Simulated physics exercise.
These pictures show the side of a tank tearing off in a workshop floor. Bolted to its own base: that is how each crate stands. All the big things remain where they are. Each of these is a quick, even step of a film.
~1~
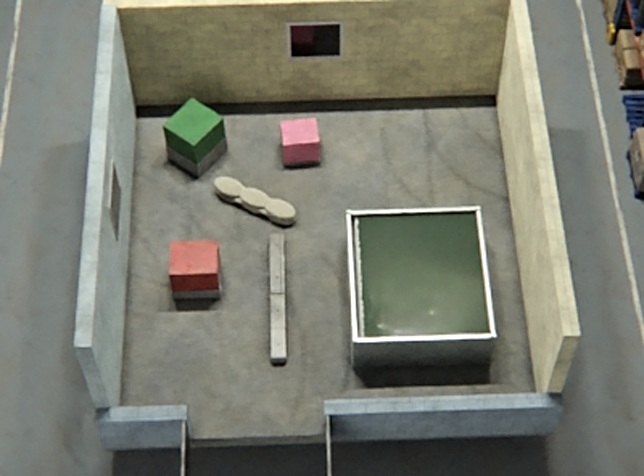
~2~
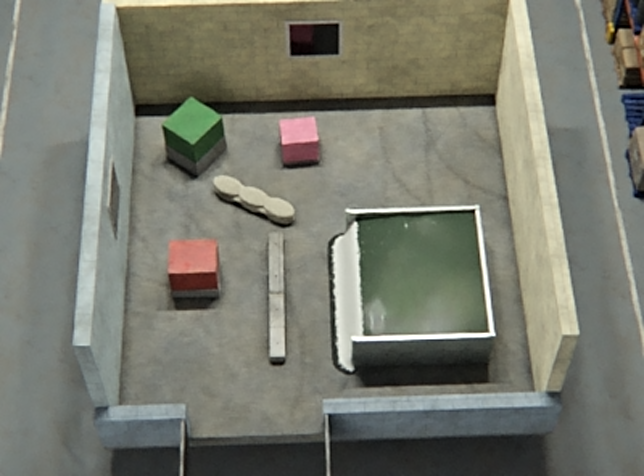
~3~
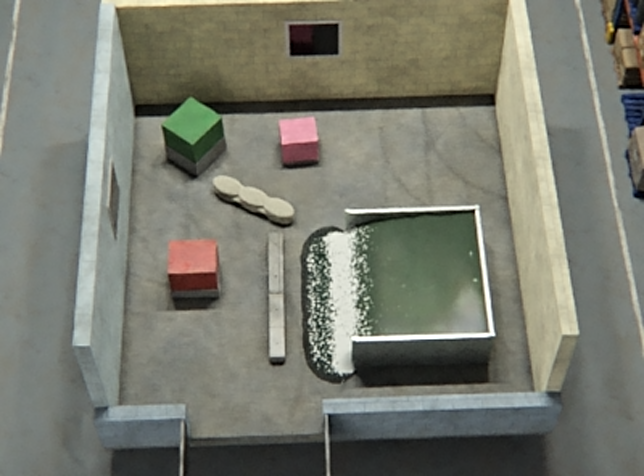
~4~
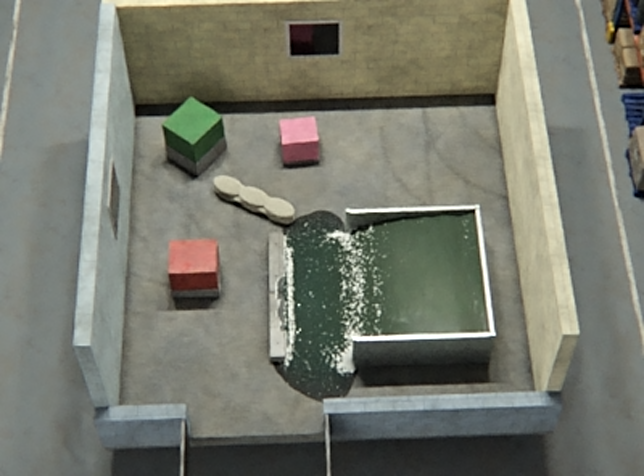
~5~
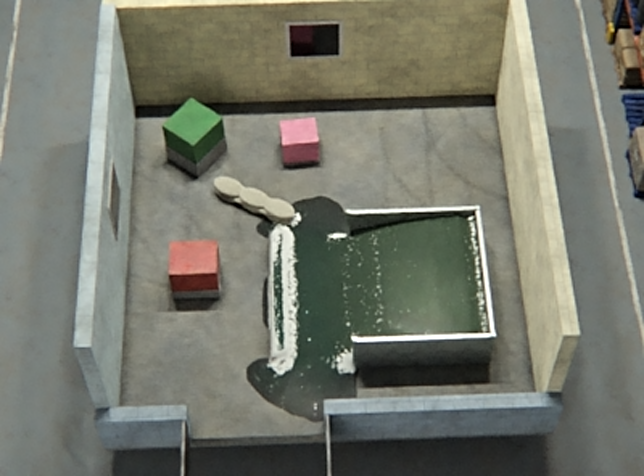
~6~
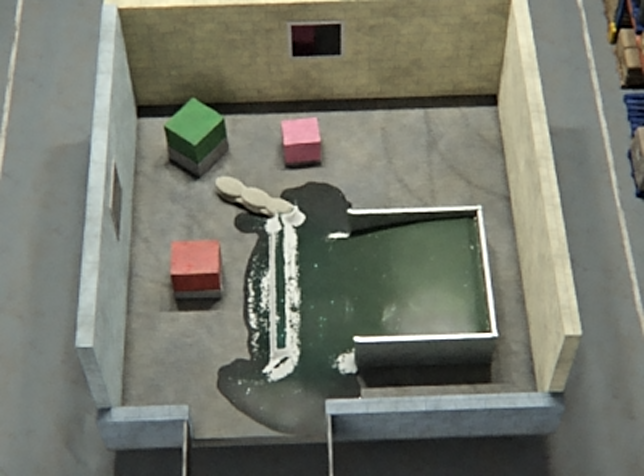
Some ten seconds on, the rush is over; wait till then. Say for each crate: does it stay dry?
In order: The red crate will have water on it, the pink crate will have water on it, the green crate will have no water on it.
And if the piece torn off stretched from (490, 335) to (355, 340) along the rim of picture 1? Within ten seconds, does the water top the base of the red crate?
In that case, red crate is never flooded.
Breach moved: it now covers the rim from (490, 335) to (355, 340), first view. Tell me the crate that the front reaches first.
The red-painted one, by my reading.
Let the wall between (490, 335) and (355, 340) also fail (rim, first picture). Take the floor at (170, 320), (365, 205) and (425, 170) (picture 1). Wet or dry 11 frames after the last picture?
Those three come out soaked, moisture-free and moisture-free, one after another.
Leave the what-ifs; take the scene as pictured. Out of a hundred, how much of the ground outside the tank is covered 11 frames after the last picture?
Roughly 55 per cent.
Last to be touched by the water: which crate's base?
I'd say the crate marked green is last.
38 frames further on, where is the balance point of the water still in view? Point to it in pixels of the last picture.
It's close to (307, 247).
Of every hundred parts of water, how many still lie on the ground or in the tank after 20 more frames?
Around 86 in a hundred.
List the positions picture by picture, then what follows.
The first frame shows still water in the water tank at (418, 275).
In the second frame, water pours out at (352, 293) and has run to (352, 370).
In the third frame, the front is at (333, 378), out from the gap at (352, 294).
In the fourth frame, the front is at (303, 221), out from the gap at (352, 295).
In the fifth frame, the front is at (267, 394), out from the gap at (353, 296).
In the sixth frame, the front is at (231, 396), out from the gap at (354, 296).
A moment on, water covers 40 % of the floor; the red crate water round its plinth, the pink crate water round its plinth, the green crate not reached.
Next, water covers 55 % of the floor; the red crate water round its plinth, the pink crate water round its plinth, the green crate water round its plinth.
Then, water covers 75 % of the floor; the red crate water round its plinth, the pink crate water round its plinth, the green crate water round its plinth.
Later, water covers 90 % of the floor; the red crate water round its plinth, the pink crate water round its plinth, the green crate water round its plinth.
In the end, water covers 100 % of the floor; the red crate was topped, the pink crate was topped, the green crate stayed above the water.
